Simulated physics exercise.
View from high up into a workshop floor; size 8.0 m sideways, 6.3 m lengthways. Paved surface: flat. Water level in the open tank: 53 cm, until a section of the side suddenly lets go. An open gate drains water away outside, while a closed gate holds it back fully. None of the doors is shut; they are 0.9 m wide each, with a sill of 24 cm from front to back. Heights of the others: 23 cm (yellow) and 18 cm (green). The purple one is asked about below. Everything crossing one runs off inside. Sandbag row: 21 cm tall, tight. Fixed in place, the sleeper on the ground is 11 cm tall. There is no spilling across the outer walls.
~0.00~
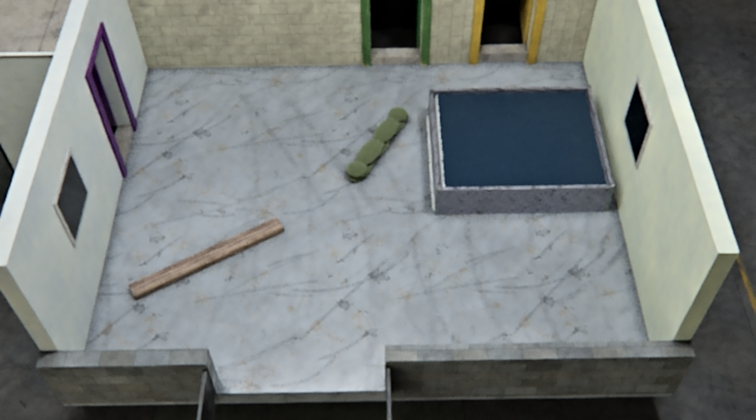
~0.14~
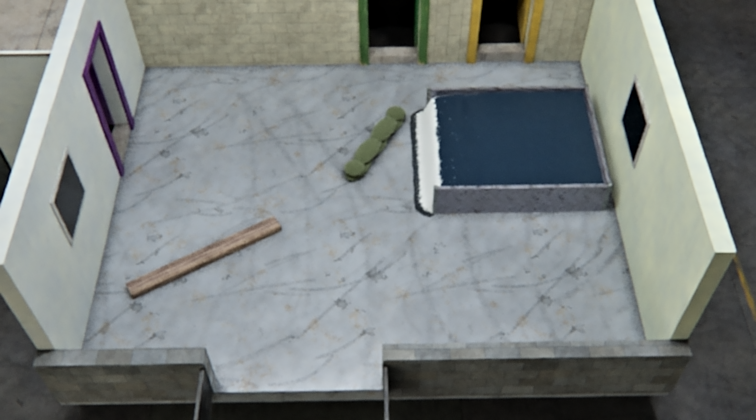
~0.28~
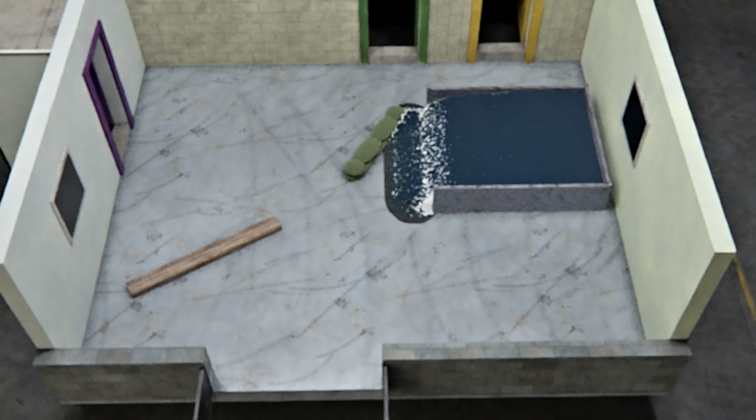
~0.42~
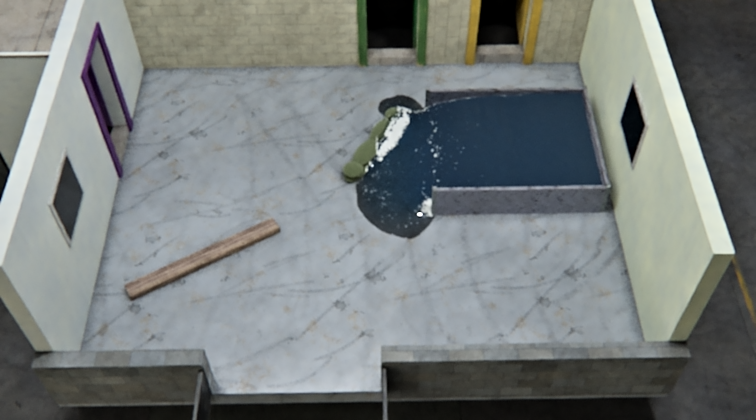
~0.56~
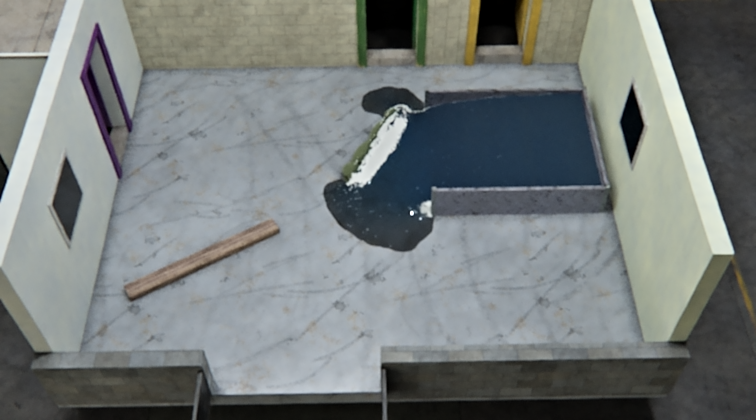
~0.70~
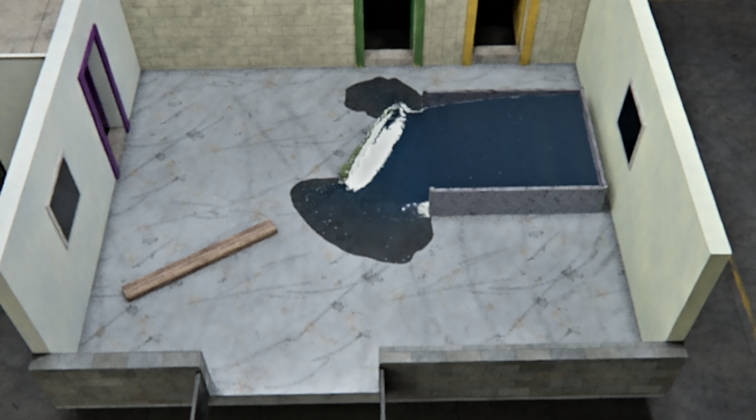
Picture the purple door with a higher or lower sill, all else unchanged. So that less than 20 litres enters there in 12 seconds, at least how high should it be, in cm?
At least 6.5 cm or so.
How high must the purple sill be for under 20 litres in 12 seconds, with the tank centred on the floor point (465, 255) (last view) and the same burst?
Close to 12.0 cm would do it.
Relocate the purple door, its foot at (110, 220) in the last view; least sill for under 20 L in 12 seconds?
Minimum: Close to 9.0 cm.
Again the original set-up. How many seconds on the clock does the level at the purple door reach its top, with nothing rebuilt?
Near 5.5 s.
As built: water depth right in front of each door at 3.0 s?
In cm: Yellow 3, green 16, purple 1.
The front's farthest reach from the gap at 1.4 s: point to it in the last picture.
The farthest wet point sits near (188, 215) in the last view.
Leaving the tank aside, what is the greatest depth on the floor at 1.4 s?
Around 38 centimetres.
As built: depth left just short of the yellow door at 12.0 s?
About 4.0 centimetres.
After 1.4 s water covers 25 % of the floor, deepest (38 cm) near (369, 169); it has not reached the purple door.
After 3.0 s water covers 65 % of the floor, deepest (31 cm) near (72, 382); it has not reached the purple door.
After 12.0 s water covers 90 % of the floor, deepest (9 cm) near (575, 76); 4 cm at the purple door, 0 litres in over its 17 cm sill.
At the purple door as built, the water arrived by 3.3 s and peaked near 11 cm at 5.6 s.
With a sill of 5.5 cm, 34 litres would have come in within the 12 s; with 7.5 cm, 11 litres. So under 20 litres takes about 6.5 cm.
